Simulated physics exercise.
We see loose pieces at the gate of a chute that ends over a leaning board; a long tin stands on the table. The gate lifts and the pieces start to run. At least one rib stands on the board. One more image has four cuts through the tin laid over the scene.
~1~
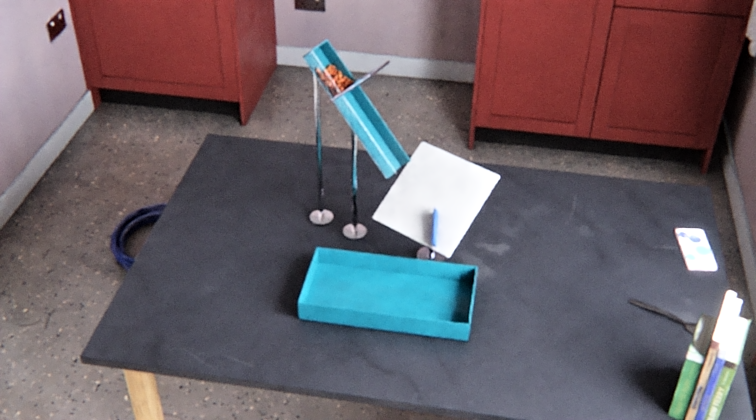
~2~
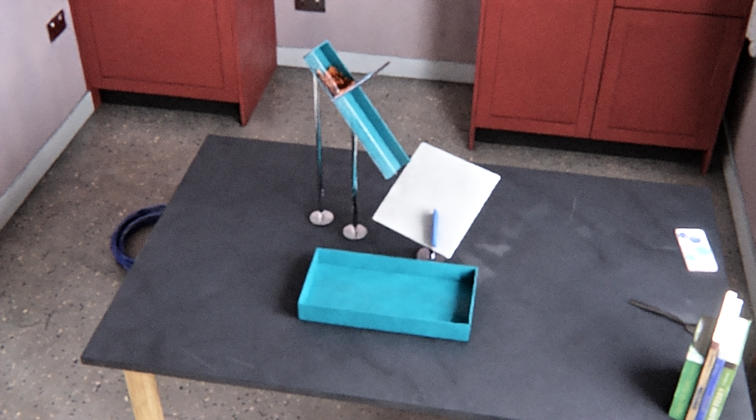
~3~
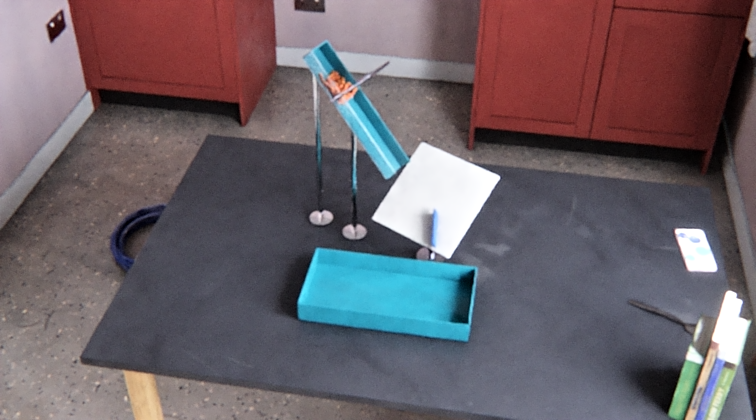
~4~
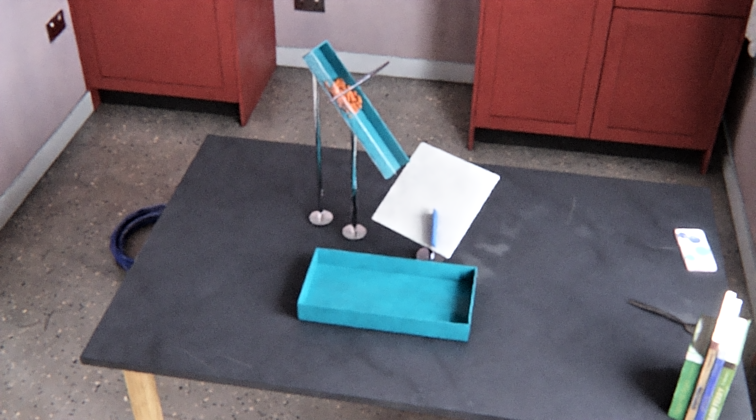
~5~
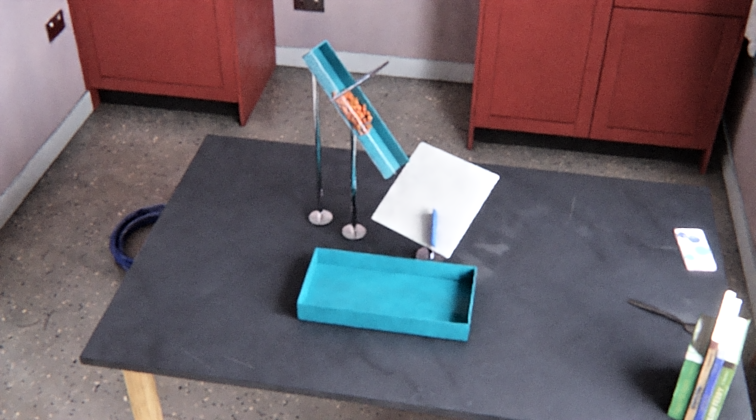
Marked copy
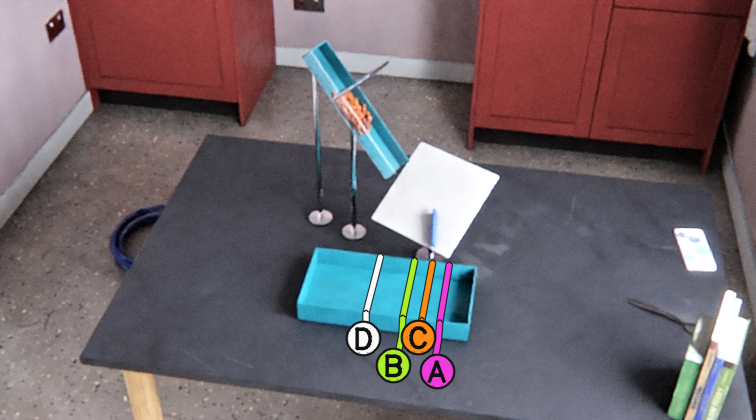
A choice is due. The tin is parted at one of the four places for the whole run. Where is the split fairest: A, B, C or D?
Choose B.
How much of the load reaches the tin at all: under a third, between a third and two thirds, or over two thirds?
It is over two thirds.
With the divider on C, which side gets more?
Left.
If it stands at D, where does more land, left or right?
The right side.
On the marked copy, line A crosses the front rim at (439, 321); line B crosses the front rim at (402, 317); line C crosses the front rim at (421, 319); line D crosses the front rim at (366, 312).
If A is chosen, of what is caught, the whole lot on the left of the divider, none at all on the right.
If B is chosen, of what is caught, close to half on the left of the divider, close to half on the right.
If C is chosen, of what is caught, the bulk on the left of the divider, a small share on the right.
If D is chosen, of what is caught, only a few on the left of the divider, all but a few on the right.
